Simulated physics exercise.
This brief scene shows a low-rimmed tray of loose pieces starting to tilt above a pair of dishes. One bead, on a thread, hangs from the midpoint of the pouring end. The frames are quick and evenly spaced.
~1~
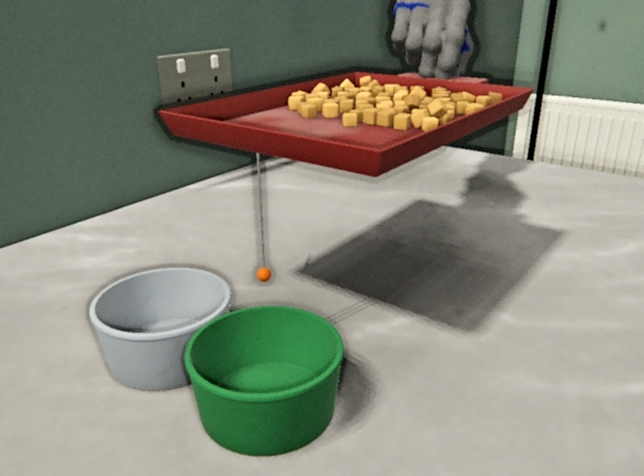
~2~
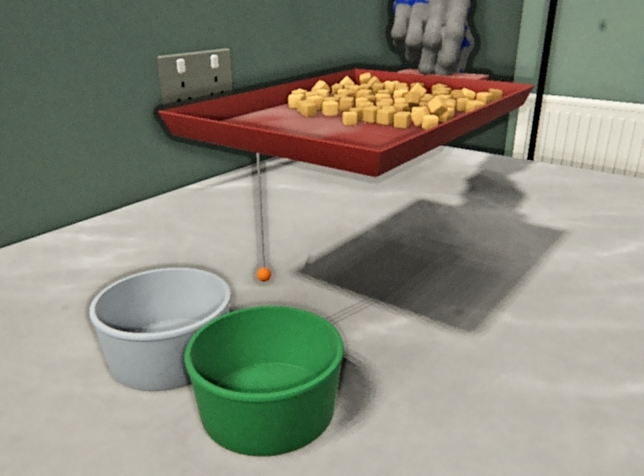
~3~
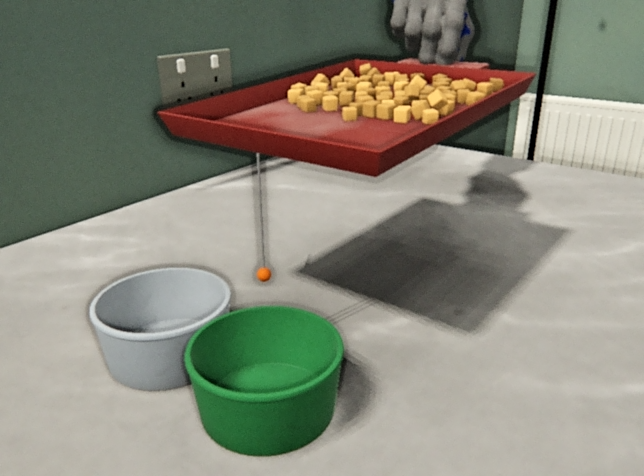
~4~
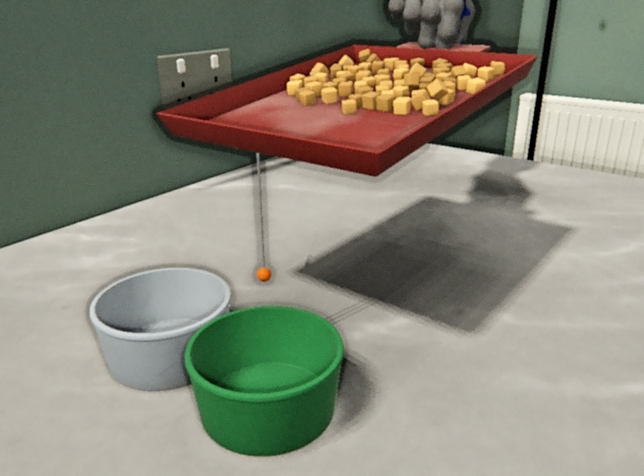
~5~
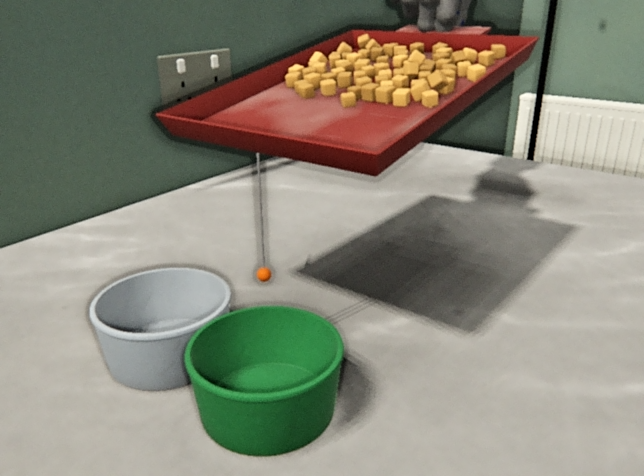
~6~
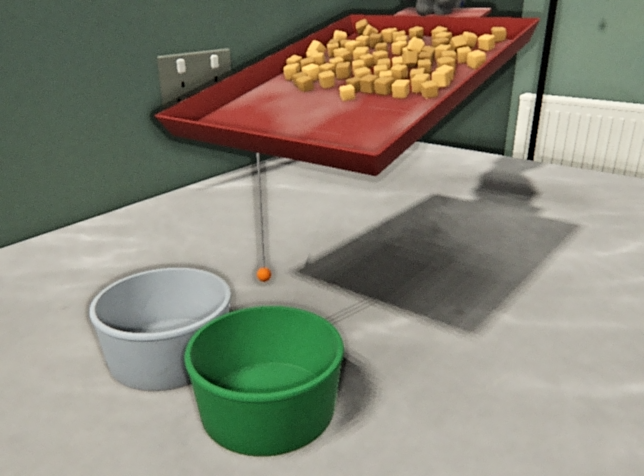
In this clip, a gray hand at the far end of a red tray of small wooden cubes raises that end, tilting the tray slightly toward a gray dish and a green dish, while an orange bead hangs beneath.
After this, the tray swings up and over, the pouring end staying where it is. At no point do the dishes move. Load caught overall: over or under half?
Over.
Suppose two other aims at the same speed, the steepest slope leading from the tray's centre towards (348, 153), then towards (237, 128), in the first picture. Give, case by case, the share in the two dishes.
40 % then 20 %, roughly.
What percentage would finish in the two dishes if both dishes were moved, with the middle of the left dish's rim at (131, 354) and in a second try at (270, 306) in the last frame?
Some 10 percent in the first case, 30 percent in the second.
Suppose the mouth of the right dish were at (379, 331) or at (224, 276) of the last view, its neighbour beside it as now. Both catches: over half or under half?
First shift, a minority share; second shift, a minority share.
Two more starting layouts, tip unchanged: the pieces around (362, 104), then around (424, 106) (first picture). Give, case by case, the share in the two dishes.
Near 90 per cent and near 90 per cent.
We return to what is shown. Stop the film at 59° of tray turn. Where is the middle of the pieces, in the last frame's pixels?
Look close to (247, 126) in the last picture.
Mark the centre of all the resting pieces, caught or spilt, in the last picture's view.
The centre comes to rest near (192, 360).
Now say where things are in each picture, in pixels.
The first picture shows corners of the pouring end at (171, 111) and (377, 147), level; middle of the load at (383, 103), small wooden cubes; left dish at (110, 351); right dish at (212, 412); bead on its thread at (264, 275).
The second picture shows corners of the pouring end at (171, 111) and (377, 147), level; middle of the load at (383, 100).
The third picture shows corners of the pouring end at (170, 111) and (376, 147), tipped barely, level across its low end; middle of the load at (383, 93).
The fourth picture shows corners of the pouring end at (169, 112) and (375, 147), tipped a little, level across its low end; middle of the load at (383, 82).
The fifth picture shows corners of the pouring end at (168, 112) and (374, 148), tipped a little, level across its low end; middle of the load at (382, 70).
The sixth picture shows corners of the pouring end at (167, 113) and (373, 148), tipped a little, level across its low end; middle of the load at (381, 58); left dish at (110, 351); right dish at (212, 412).
Soon after the last picture, tray tipped steeply; most on the tray; a stray few in the right dish; a stray few in the left dish; about a quarter in the air.
A little later, tray tipped right over; about half on the tray; a small part in the right dish; about a quarter in the left dish; a stray few outside both; about a quarter in the air.
Later still, tray tipped past a quarter turn; about half in the right dish; about half in the left dish; a small part outside both.
At rest, tray tipped past a quarter turn; about half in the right dish; about half in the left dish; a small part outside both.
